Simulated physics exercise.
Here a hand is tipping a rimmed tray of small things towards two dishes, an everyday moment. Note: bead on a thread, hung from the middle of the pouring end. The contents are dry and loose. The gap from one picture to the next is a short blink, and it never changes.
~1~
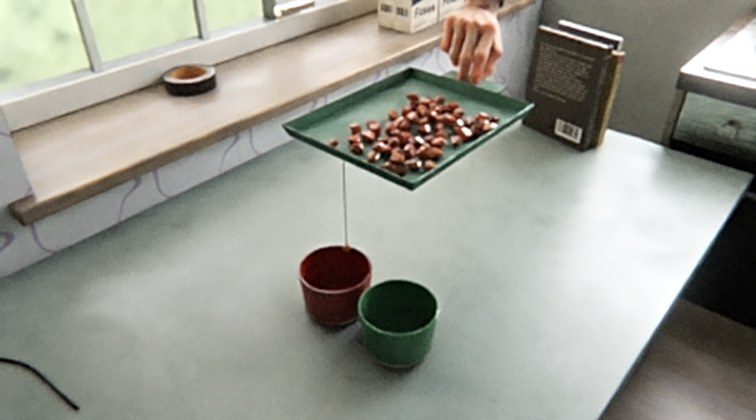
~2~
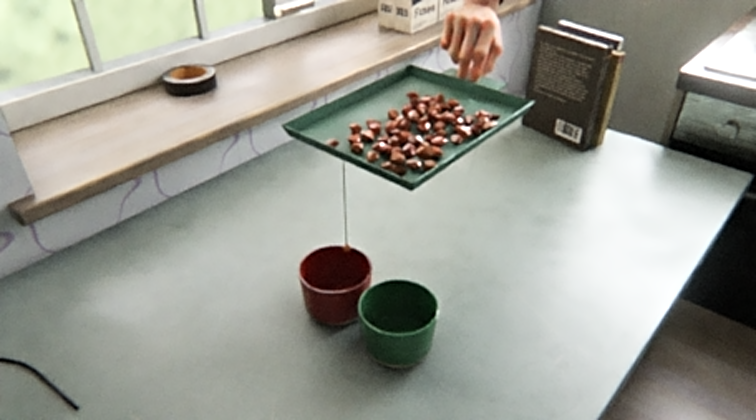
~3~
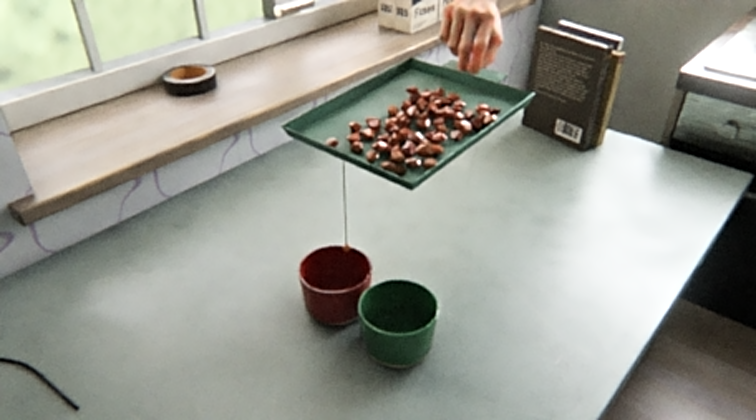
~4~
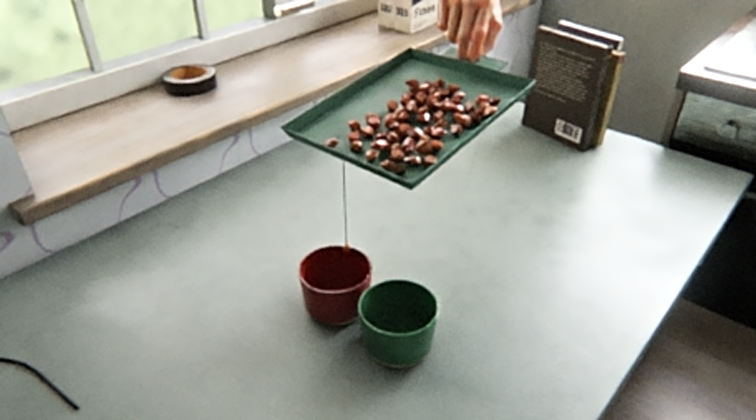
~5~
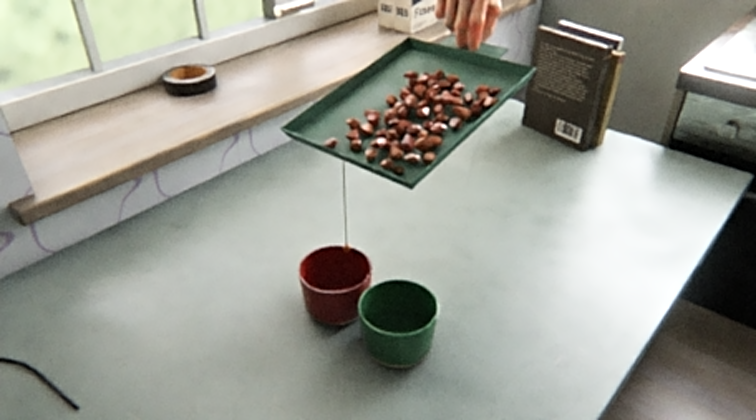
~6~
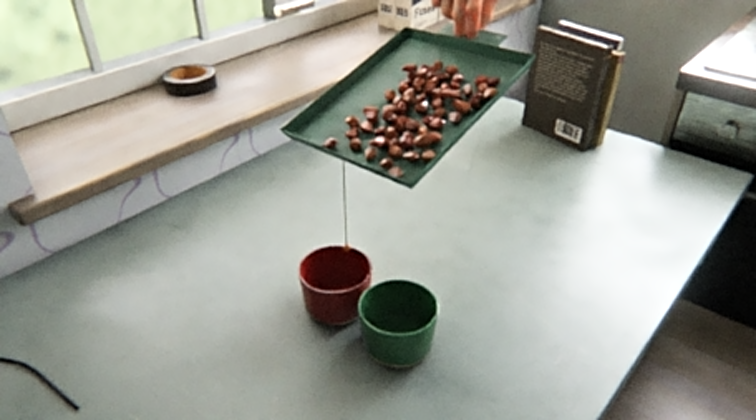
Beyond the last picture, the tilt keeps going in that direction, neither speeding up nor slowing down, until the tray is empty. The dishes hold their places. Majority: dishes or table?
Most is lost.
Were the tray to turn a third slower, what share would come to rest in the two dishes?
That works out at roughly 40 per cent.
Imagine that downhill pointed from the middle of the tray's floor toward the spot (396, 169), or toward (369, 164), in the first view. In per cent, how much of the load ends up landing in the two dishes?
About 80 % and 70 %.
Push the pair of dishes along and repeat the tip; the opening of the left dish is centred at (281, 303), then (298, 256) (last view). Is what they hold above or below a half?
For the two tries in order: Not as much as half, exceeding half.
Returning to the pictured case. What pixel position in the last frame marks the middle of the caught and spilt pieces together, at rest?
It settles centred around (311, 306).
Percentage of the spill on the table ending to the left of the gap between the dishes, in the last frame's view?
Roughly 100 %.
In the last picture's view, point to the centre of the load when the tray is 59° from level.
Roughly at (350, 143).
Just after the last frame, tray tipped steeply; almost all on the tray; about a tenth in the air.
A moment on, tray tipped right over; about a tenth on the tray; just a few in the right dish; roughly a quarter in the left dish; roughly a third outside both; roughly a quarter in the air.
Further on, tray tipped past a quarter turn; just a few in the right dish; roughly a third in the left dish; roughly two thirds outside both.
When it is over, tray tipped past a quarter turn; just a few in the right dish; roughly a third in the left dish; roughly two thirds outside both.
